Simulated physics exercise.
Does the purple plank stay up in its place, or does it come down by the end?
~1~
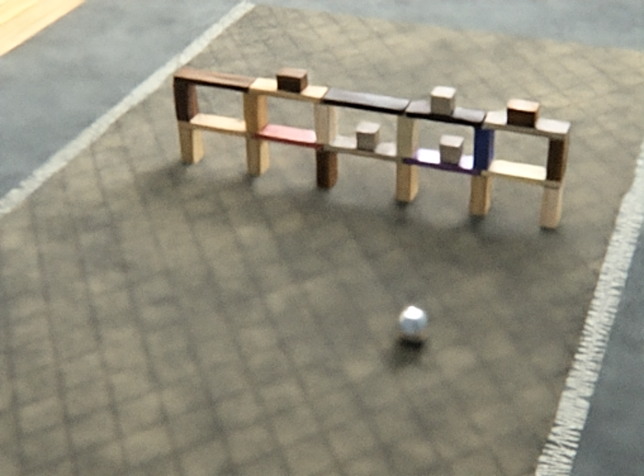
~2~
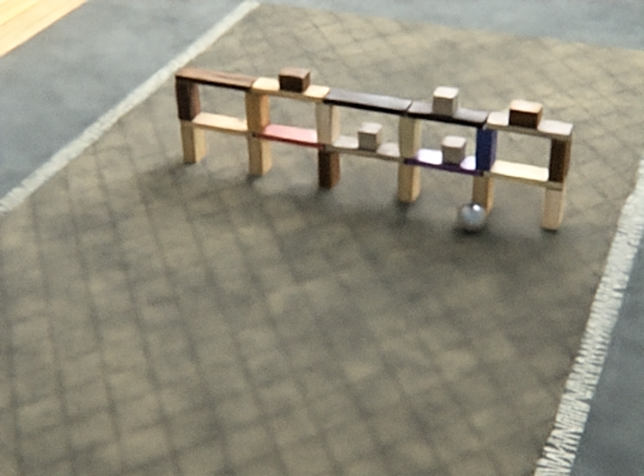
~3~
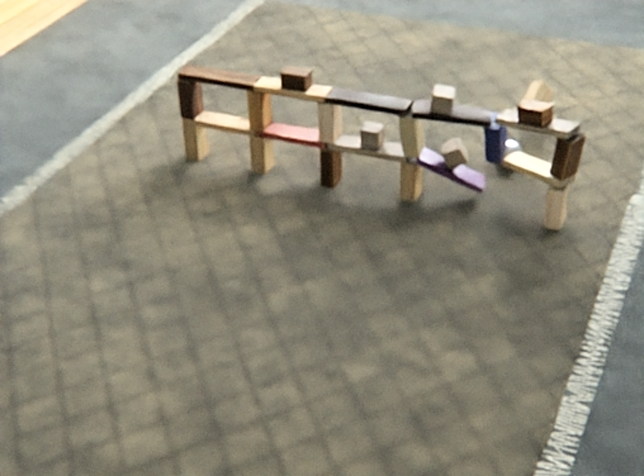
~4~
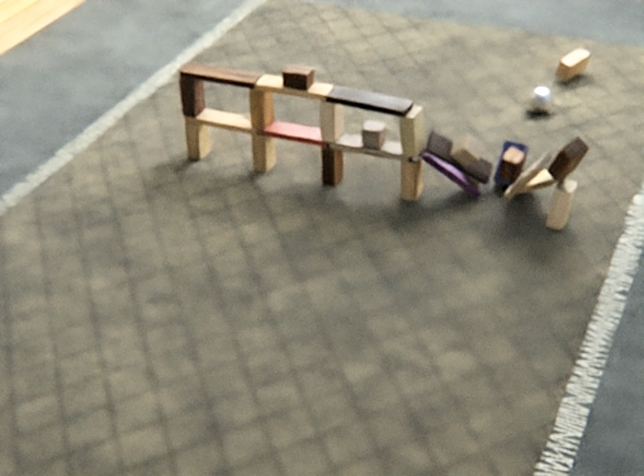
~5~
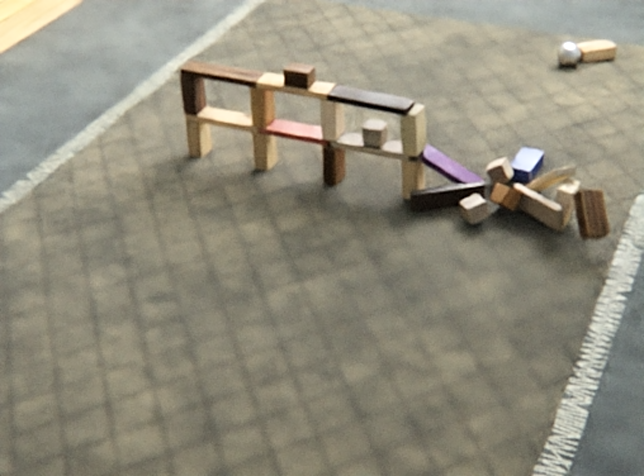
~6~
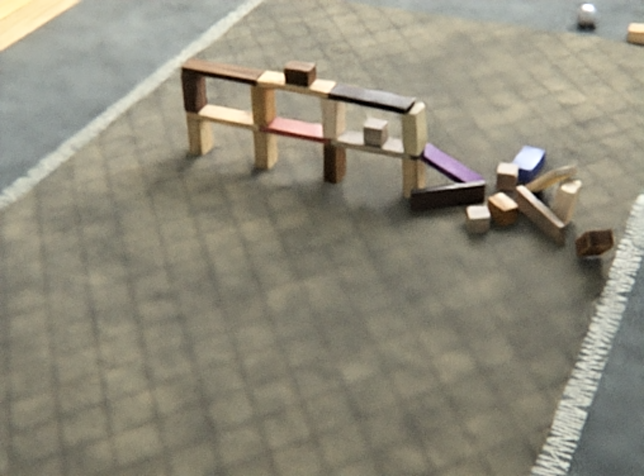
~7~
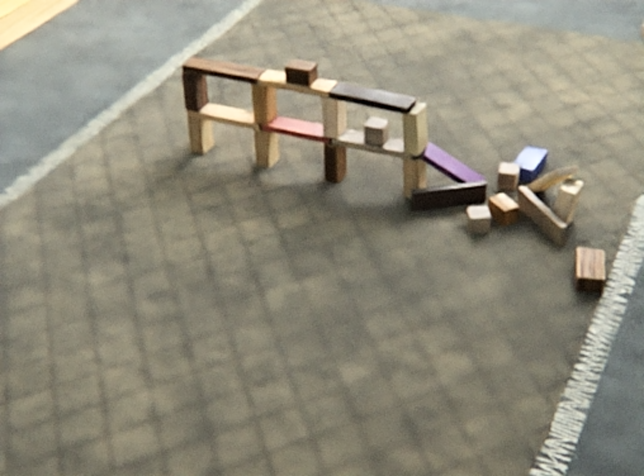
The purple plank comes down. It ends up sloping steeply beside the part of the structure that is still standing.
